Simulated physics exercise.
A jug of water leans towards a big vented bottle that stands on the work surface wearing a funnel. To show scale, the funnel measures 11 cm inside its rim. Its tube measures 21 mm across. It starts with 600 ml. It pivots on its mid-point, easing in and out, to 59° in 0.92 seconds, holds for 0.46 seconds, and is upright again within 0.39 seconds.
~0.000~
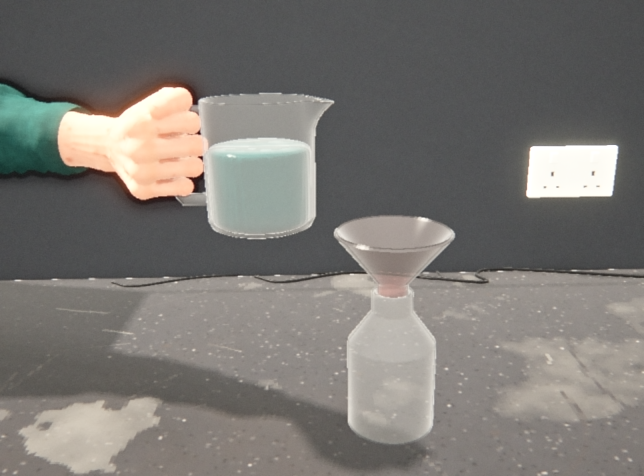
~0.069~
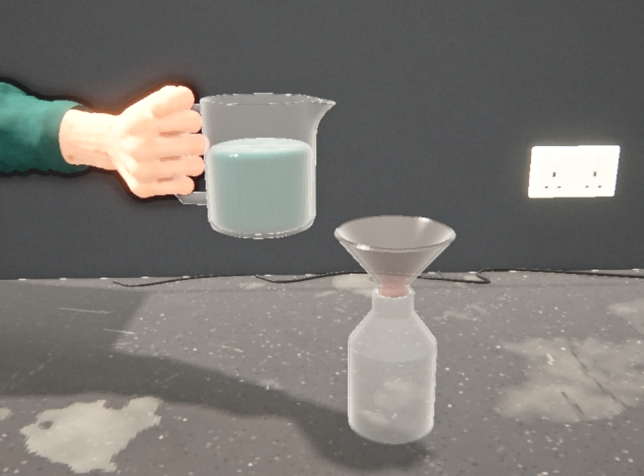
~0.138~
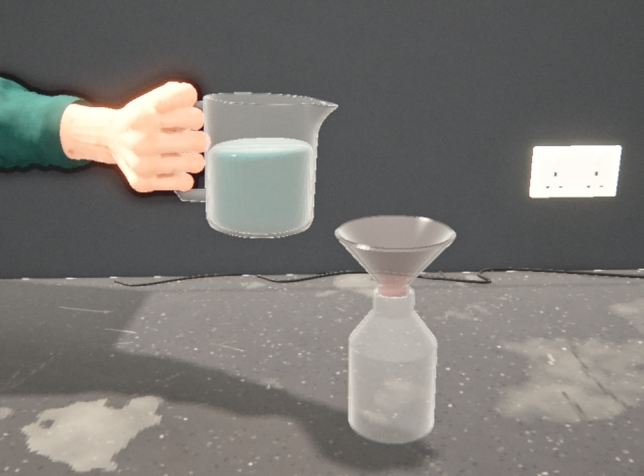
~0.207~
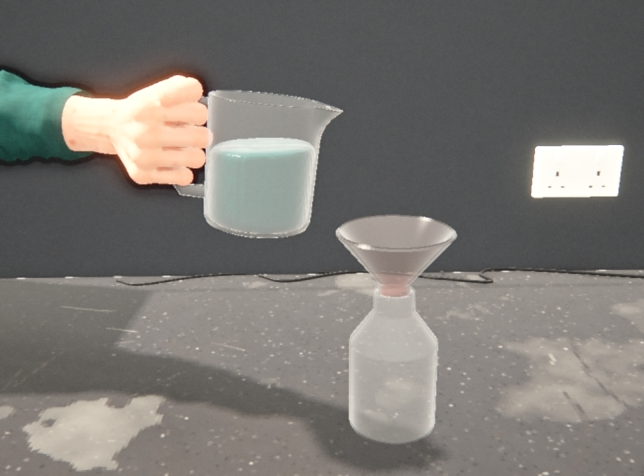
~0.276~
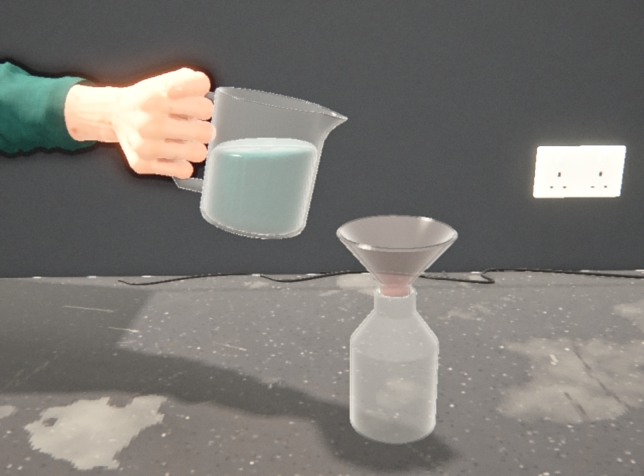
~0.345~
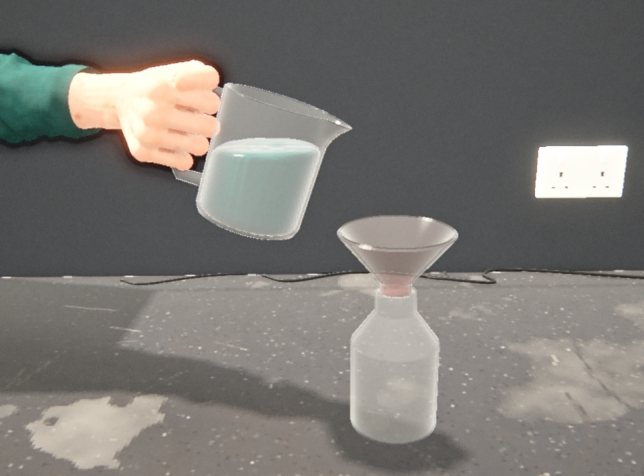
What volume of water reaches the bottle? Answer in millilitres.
Roughly 220 ml reaches it.
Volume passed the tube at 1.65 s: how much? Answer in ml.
180 ml.
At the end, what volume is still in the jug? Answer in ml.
380 ml.
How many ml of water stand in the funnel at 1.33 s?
60 ml, give or take.
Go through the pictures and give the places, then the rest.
It leans 0°; its right rim is at (333, 100); the water meets the walls at (220, 147) and (300, 145); the funnel's rim runs from (340, 238) to (448, 236), in the first frame.
It leans 1°; its right rim is at (335, 101); the water meets the walls at (220, 146) and (301, 146), in the second frame.
It leans 3°; its right rim is at (338, 105); the water meets the walls at (220, 147) and (305, 146), in the third frame.
It leans 7°; its right rim is at (342, 110); the water meets the walls at (220, 147) and (303, 145), in the fourth frame.
It leans 12°; its right rim is at (347, 117); the water meets the walls at (220, 149) and (310, 146), in the fifth frame.
It leans 18°; its right rim is at (352, 127); the water meets the walls at (220, 150) and (309, 147), in the sixth frame.
Then, 0.74 s in, the tilt is 53° and 0 ml has passed the tube, 5 ml is in the funnel, 585 ml in the jug and 0 ml has missed.
Then, 1.02 s in, the tilt is 59° and 50 ml has passed the tube, 40 ml is in the funnel, 480 ml in the jug and 0 ml has missed.
Then, 1.33 s in, the tilt is 59° and 120 ml has passed the tube, 60 ml is in the funnel, 405 ml in the jug and 0 ml has missed.
Then, 1.65 s in, the tilt is 12° and 185 ml has passed the tube, 35 ml is in the funnel, 380 ml in the jug and 0 ml has missed.
Finally, 220 ml has passed the tube, 0 ml is in the funnel, 380 ml in the jug and 5 ml has missed.
